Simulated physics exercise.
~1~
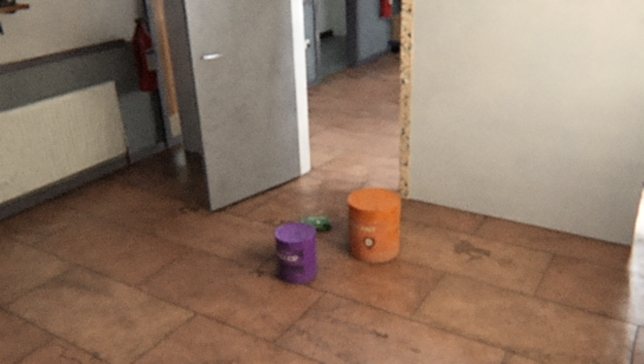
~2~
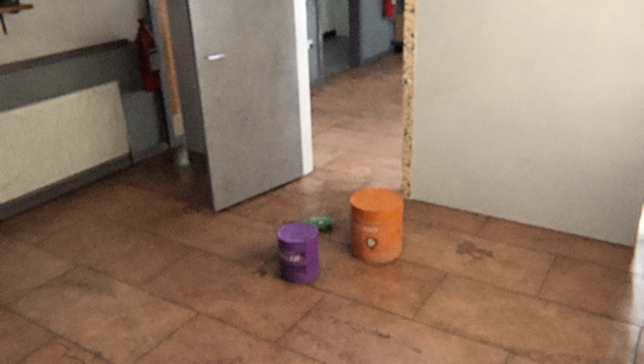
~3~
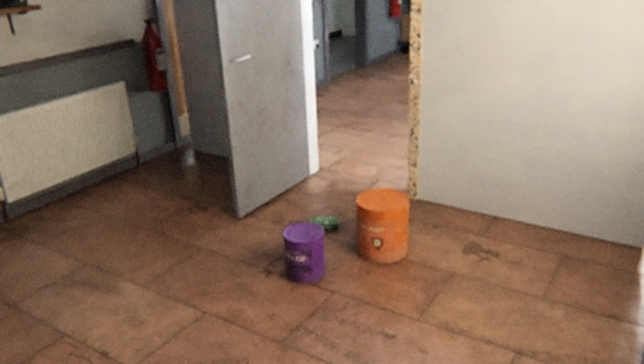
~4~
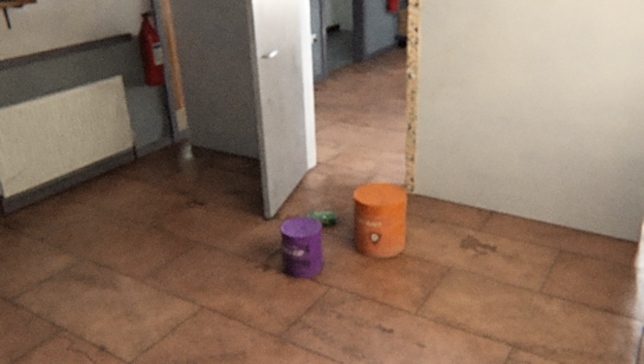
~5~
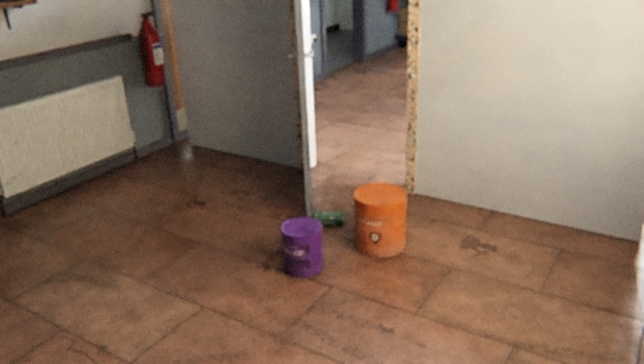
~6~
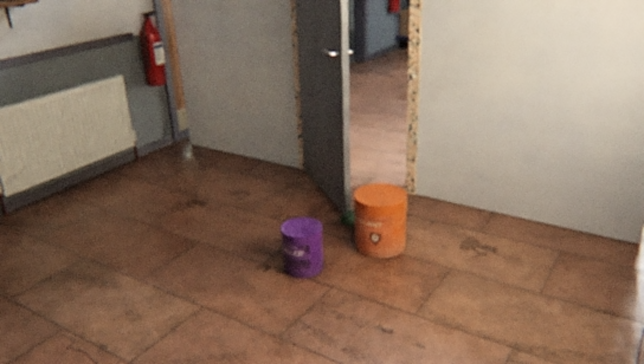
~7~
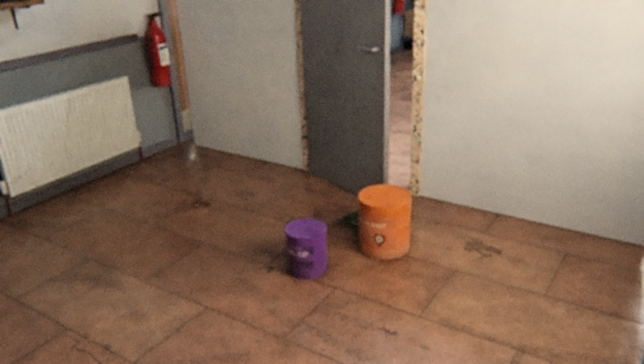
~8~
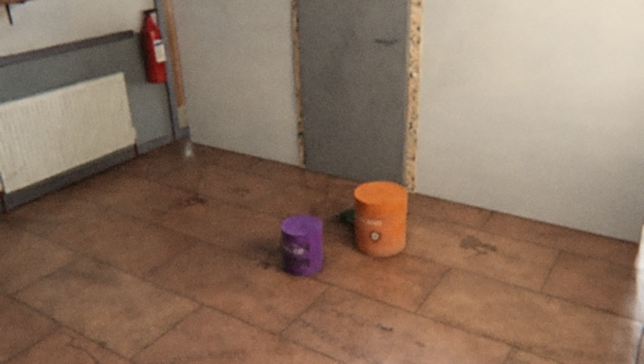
At first, a grey door stands wide open in a room with a brown tiled floor, with a purple pail, an orange pail and a small green packet on the floor nearby. The door begins to swing toward its frame, with nobody seen pushing it, while the view sways slightly. As its lower edge reaches the packet, the packet slides a short way to the right, toward the orange pail. The door keeps turning and narrows the gap, with the packet now partly behind the orange pail. Finally the door rests closed in the frame, and both pails stand where they began.
